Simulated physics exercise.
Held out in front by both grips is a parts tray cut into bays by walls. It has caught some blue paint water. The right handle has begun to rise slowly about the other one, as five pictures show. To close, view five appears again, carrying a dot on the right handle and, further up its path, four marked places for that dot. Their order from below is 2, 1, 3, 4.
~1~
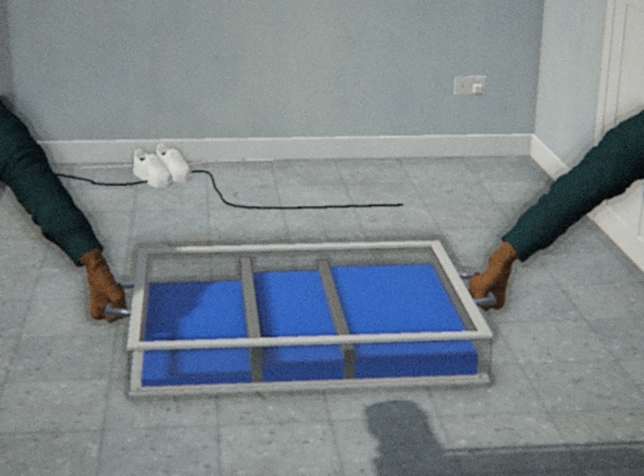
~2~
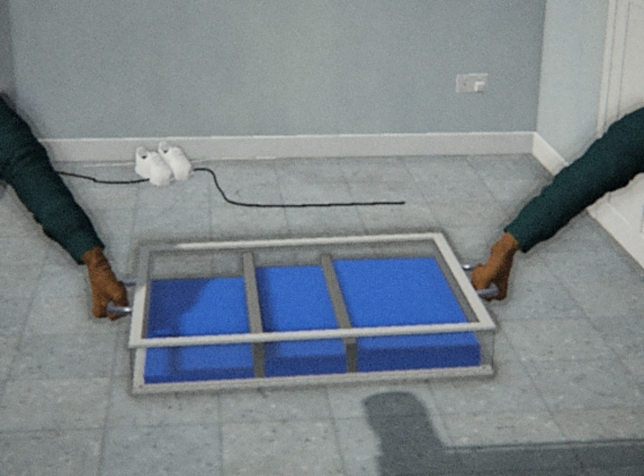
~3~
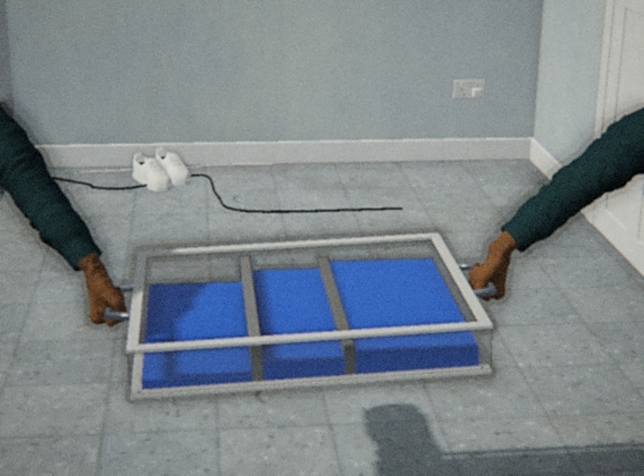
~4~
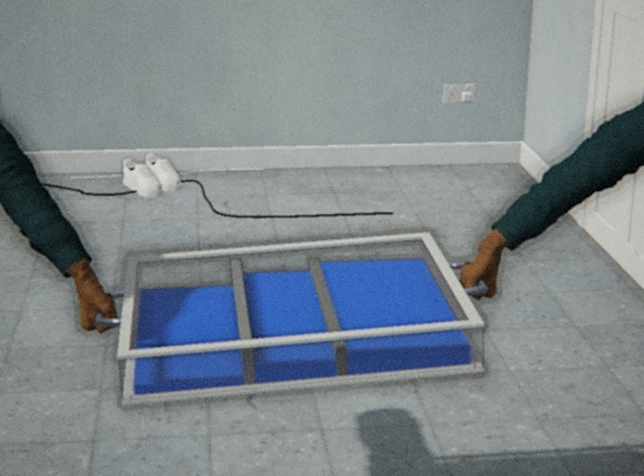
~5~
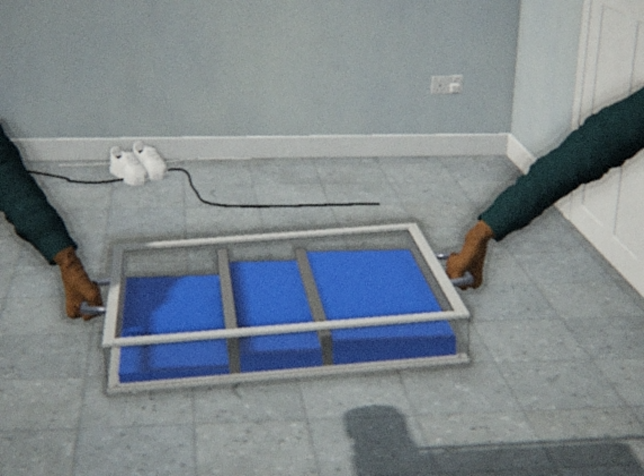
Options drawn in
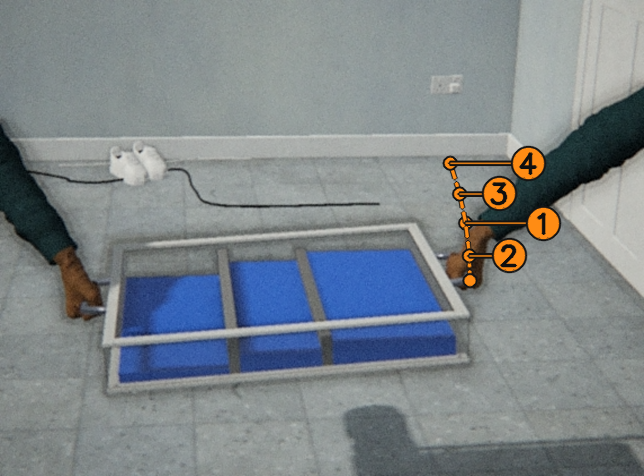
Two dark-sleeved arms reach in from left and right, gripping the end handles of a clear, pale-framed tray on a grey tiled floor, seen from slightly above. Blue liquid lies in its three bays, with white shoe-like objects and a dark cord behind, near a grey-blue wall with a socket. The tray tilts slightly down to the left while the view shifts a little, sliding everything leftward.
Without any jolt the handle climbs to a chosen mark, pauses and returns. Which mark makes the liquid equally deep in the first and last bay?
3.
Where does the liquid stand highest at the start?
That is the right bay.
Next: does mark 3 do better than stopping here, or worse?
Mark 3 is better.
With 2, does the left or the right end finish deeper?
The right one.
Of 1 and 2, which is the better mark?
That would be 1.
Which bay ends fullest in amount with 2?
The right bay.
In orange, 1 at (465, 223); 2 at (469, 255); 3 at (459, 193); 4 at (450, 163).
Choosing 1, the right end bay stands much deeper than the other; nothing spills.
Choosing 2, the right end bay stands much deeper than the other; nothing spills.
Choosing 3, the two end bays stand about equally deep; nothing spills.
Choosing 4, the left end bay stands much deeper than the other; nothing spills.
